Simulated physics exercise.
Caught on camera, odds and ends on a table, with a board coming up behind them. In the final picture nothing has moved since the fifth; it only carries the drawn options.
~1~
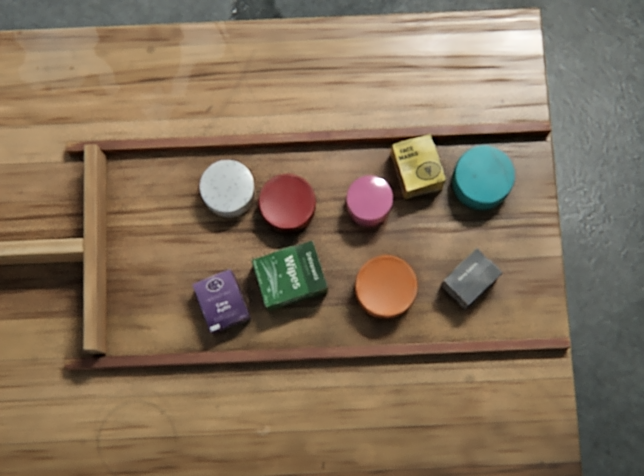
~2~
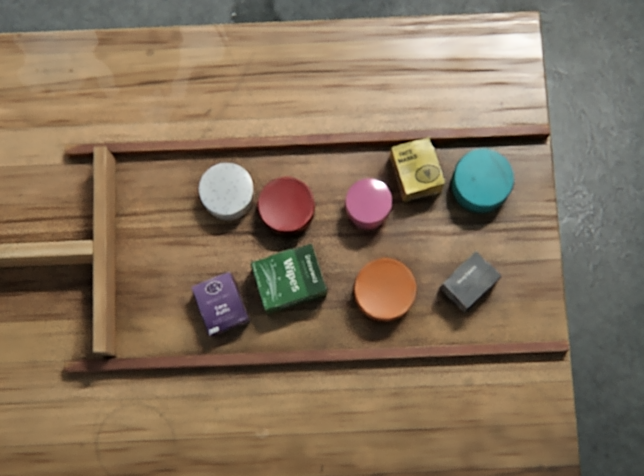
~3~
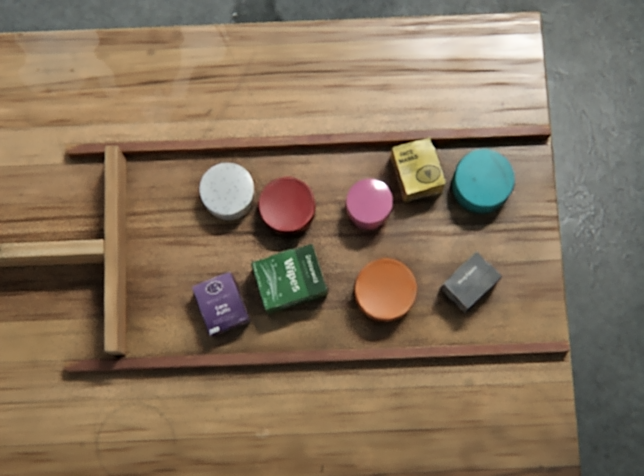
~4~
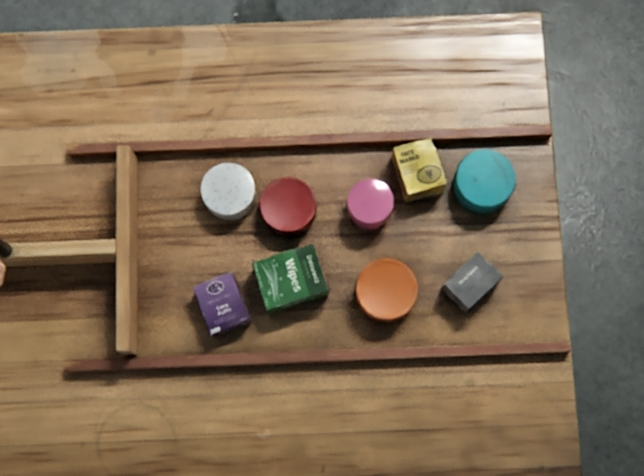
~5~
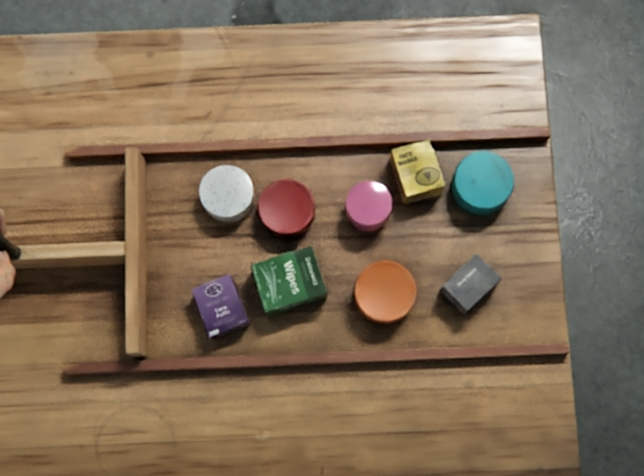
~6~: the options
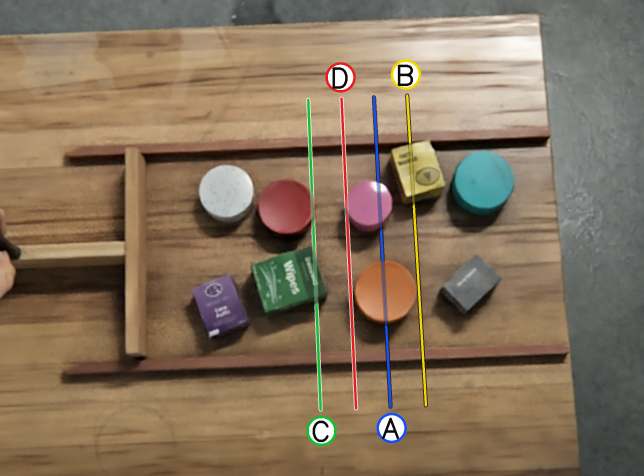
In this clip, a wooden board with a handle slides slowly to the right between two rails toward eight small jars and boxes, which stay in place on a wooden table, as a hand comes into view gripping the handle.
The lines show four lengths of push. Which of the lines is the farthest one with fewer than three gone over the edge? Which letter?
B is the last line within the limit.
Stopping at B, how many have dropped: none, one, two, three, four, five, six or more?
In all, one.
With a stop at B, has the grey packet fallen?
Yes.
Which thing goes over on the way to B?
The grey packet goes over.
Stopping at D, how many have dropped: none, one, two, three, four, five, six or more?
The count is none.
On the marked copy, A at (382, 247); B at (416, 246); C at (314, 250); D at (349, 249).
Taking B. A third of the way, board (233, 244); purple packet (266, 311); white pot (267, 190).
Two thirds of the way, board (336, 240); grey packet (535, 272); turquoise tin (492, 183).
When it is over, board (413, 236); grey packet over the edge; orange jar (560, 291); one fallen.
As for the rest, A is within the limit but short; C is within the limit but short; D is within the limit but short.
